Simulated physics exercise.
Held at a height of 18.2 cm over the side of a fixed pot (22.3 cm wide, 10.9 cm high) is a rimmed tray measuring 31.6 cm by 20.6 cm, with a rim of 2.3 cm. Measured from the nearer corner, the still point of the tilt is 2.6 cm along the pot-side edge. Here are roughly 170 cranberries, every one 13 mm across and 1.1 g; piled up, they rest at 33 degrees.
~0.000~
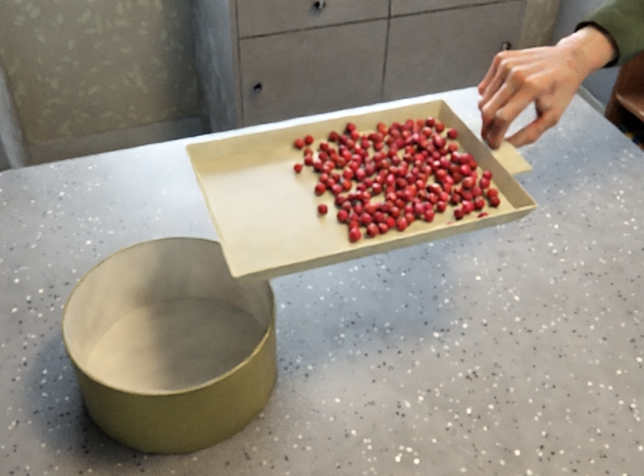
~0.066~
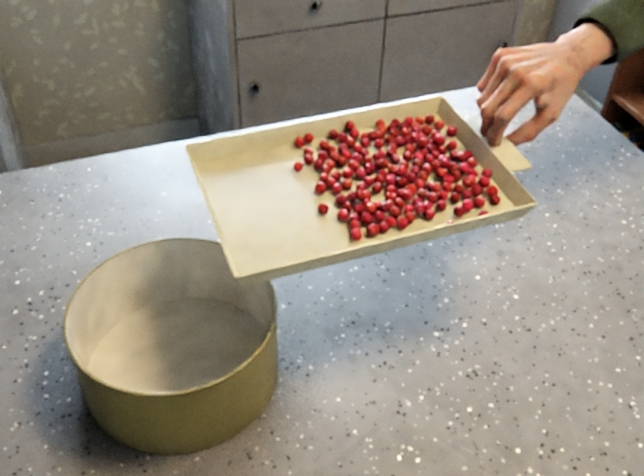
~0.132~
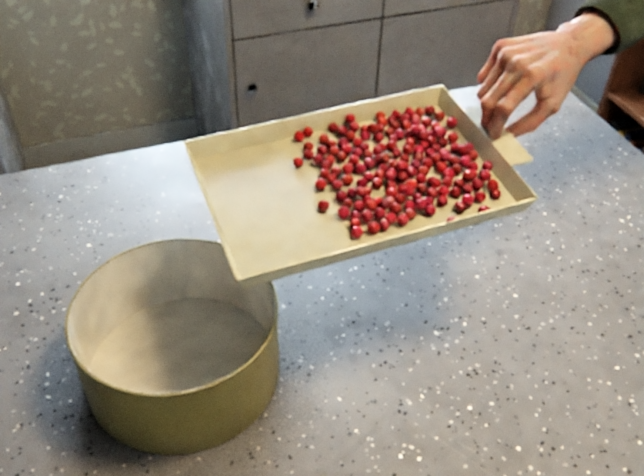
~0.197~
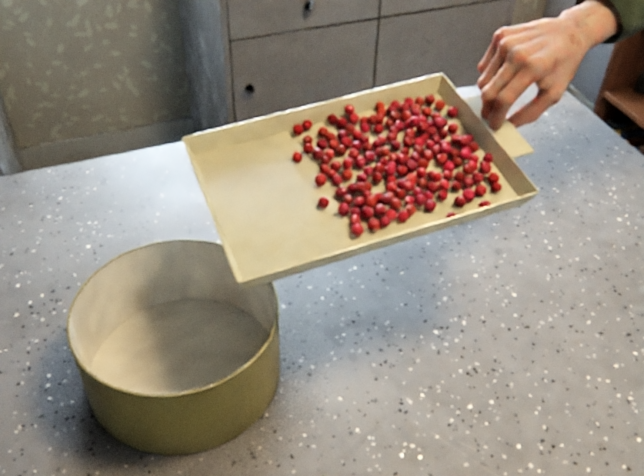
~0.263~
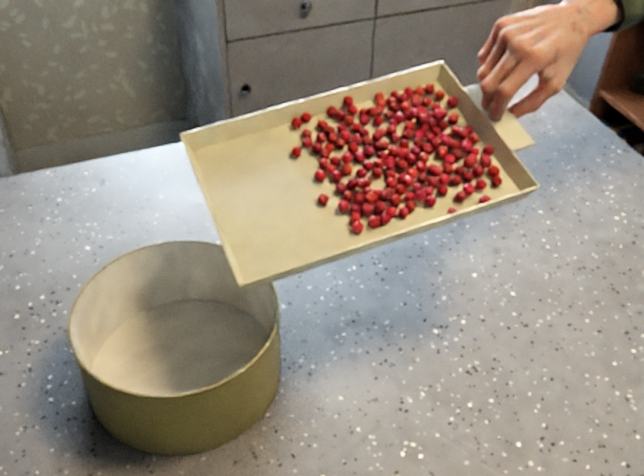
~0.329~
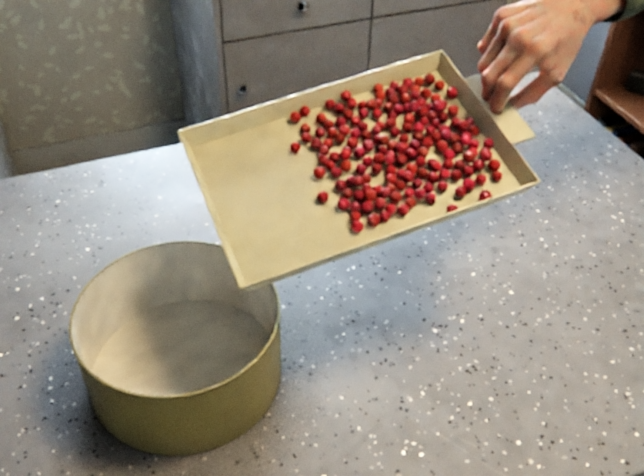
A hand tilting a shallow cream tray of red cranberries, its right side rising beside a round pot while the berries stay put.
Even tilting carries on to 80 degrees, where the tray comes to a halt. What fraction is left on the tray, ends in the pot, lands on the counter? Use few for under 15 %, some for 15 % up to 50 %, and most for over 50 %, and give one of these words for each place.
Tray: Few, pot: Some, counter: Most.
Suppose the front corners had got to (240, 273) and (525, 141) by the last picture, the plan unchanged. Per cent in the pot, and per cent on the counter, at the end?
Pot 75, counter 25.
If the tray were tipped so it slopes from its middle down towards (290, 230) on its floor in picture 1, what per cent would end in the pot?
Estimate: Near 90 per cent.
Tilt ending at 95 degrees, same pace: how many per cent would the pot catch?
Pot share: About 40 per cent.
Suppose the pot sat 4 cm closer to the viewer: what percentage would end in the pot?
Then close to 70 per cent.
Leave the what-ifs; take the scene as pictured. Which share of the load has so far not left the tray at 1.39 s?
Estimate: Near 100 in a hundred.
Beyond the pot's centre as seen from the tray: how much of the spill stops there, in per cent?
20 %.
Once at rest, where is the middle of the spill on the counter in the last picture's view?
The spill's middle ends up near (276, 465).
Then, at 0.97 s, tilt 45 degrees; the tray holds 100 %, the pot 0 %.
After 1.39 s, tilt 65 degrees; the tray holds 100 %, the pot 0 %.
After 1.90 s, tilt 80 degrees; the tray holds 50 %, the pot 15 %.
In the end, at 3.2 s, tray 5 %, pot 40 %, counter 60 %.
